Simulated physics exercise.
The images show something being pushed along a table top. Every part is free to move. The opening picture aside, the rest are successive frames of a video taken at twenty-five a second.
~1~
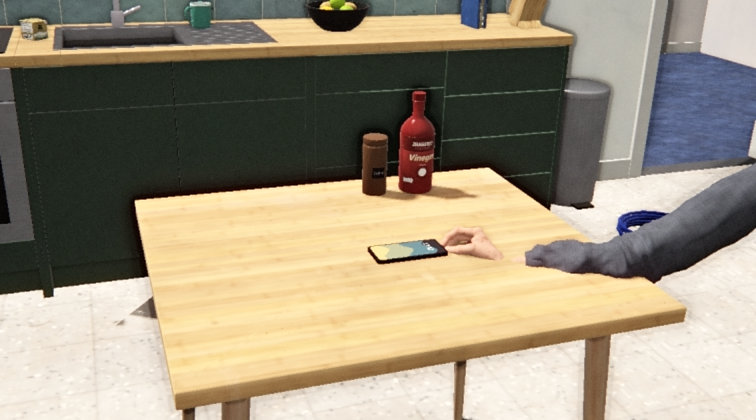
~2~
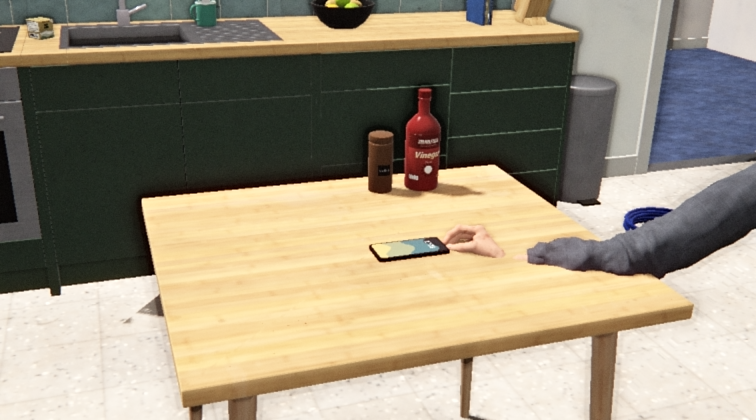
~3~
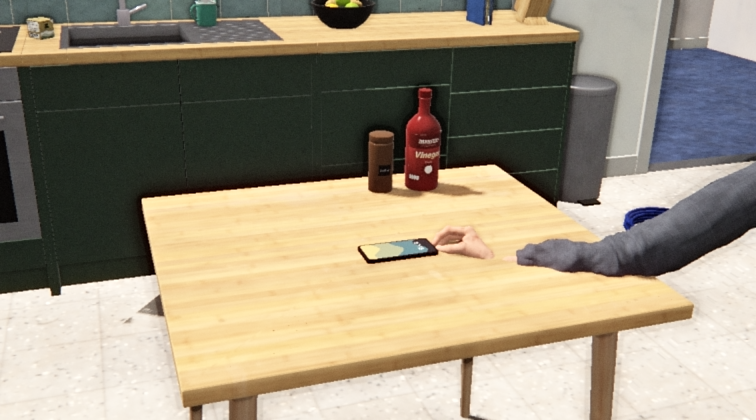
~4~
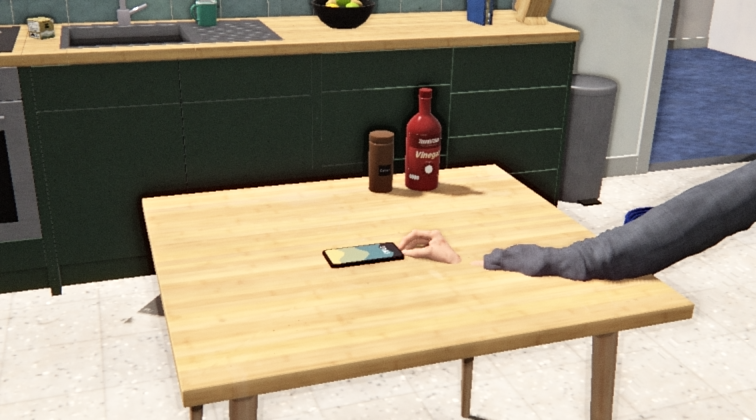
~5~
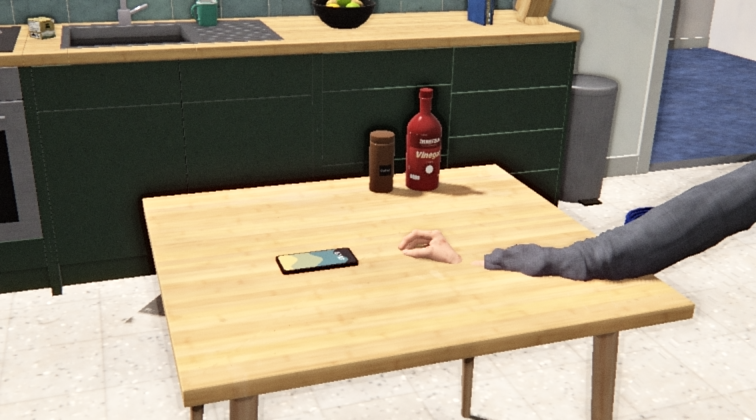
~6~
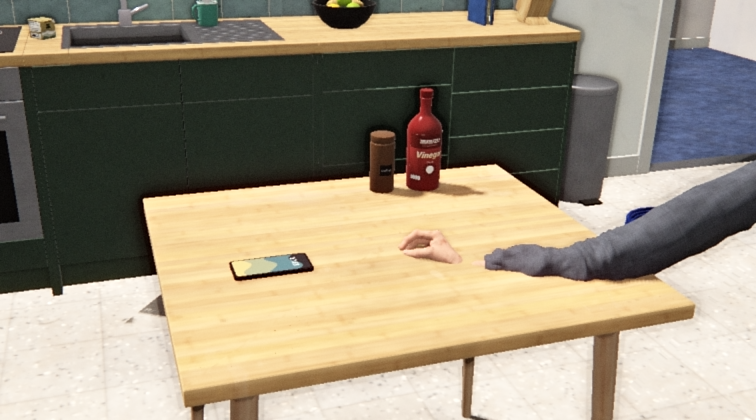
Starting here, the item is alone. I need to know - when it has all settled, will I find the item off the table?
Yes, it will be off the table.
Then, 0.30 s on from there, black phone now off the table.
Then, 0.50 s on from there, things are still on the move.
In the end, off the table, black phone.
